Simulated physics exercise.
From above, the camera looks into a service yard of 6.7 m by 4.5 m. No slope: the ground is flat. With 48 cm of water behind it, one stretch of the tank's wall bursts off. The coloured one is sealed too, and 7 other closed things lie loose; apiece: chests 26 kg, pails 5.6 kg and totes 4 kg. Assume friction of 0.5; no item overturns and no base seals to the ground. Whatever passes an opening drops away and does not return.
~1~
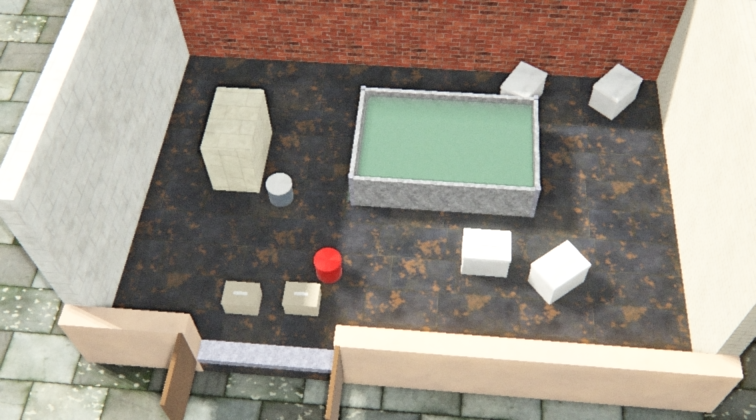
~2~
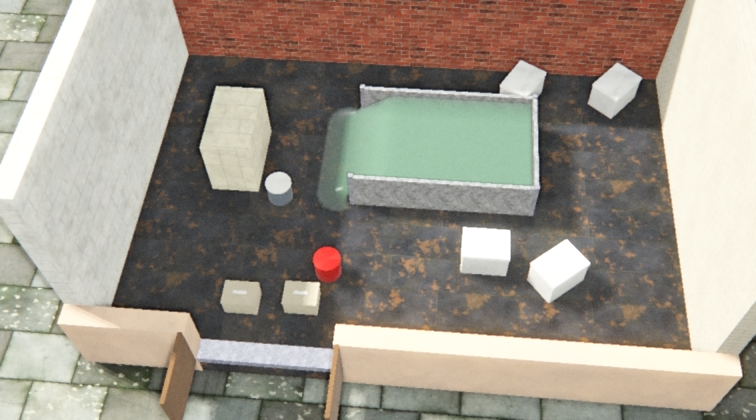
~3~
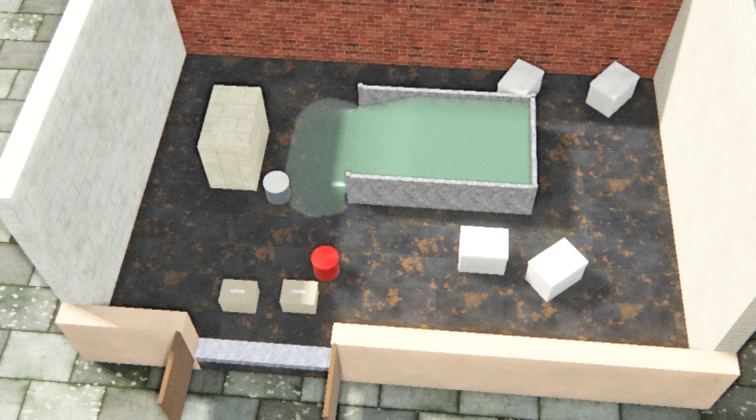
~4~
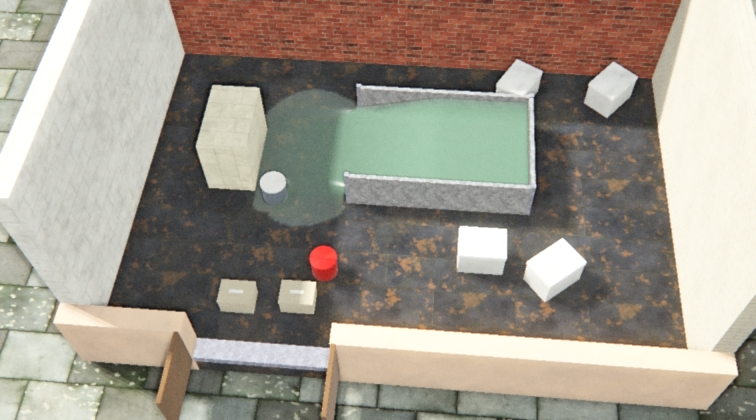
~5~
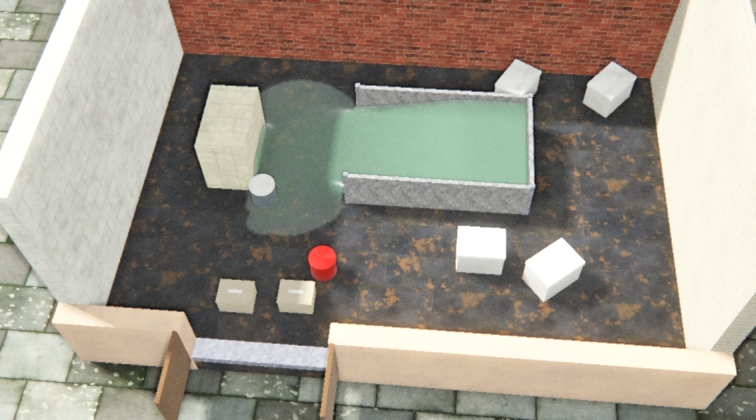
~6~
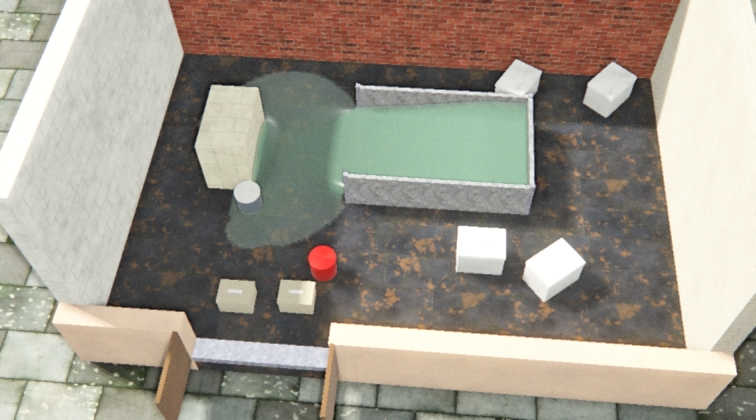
Green water burst through the left wall of a tank in a walled yard and spread to the pale block, then pushed a small grey pail toward the lower left while the red pail stayed put.
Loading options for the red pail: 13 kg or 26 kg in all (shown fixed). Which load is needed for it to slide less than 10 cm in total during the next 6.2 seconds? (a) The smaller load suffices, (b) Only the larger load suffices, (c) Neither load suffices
The smaller load suffices.
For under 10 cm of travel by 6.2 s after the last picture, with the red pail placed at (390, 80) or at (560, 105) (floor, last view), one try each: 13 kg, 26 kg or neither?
Respectively, first option suffices; first option suffices.
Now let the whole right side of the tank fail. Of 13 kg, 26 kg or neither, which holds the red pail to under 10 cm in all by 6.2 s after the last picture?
Then even the small mass works.
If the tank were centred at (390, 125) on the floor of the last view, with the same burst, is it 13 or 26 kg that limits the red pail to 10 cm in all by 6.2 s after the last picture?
Lab note - in that case: Lighter mass suffices.
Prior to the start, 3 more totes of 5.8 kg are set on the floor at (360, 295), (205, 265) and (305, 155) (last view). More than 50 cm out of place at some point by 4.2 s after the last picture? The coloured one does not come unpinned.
One after another they come out within the mark, beyond the mark, beyond the mark.
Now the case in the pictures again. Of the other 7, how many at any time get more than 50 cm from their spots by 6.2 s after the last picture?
By my tally, 3.
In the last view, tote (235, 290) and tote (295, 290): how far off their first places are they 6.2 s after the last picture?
In turn: Washed out, gone out.
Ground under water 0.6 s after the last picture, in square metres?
Roughly 10.5 m2.
Then, 0.6 s after the last picture the red pail would be 0 cm from its start with 13 kg and 0 cm from its start with 26 kg; 0 cm of water round it then.
Then, 2.3 s after the last picture the red pail would be 0 cm from its start with 13 kg and 0 cm from its start with 26 kg; 2 cm of water round it then.
Then, 4.2 s after the last picture the red pail would be 0 cm from its start with 13 kg and 0 cm from its start with 26 kg; 2 cm of water round it then.
Then, 6.2 s after the last picture the red pail would be 0 cm from its start with 13 kg and 0 cm from its start with 26 kg; 4 cm of water round it then.
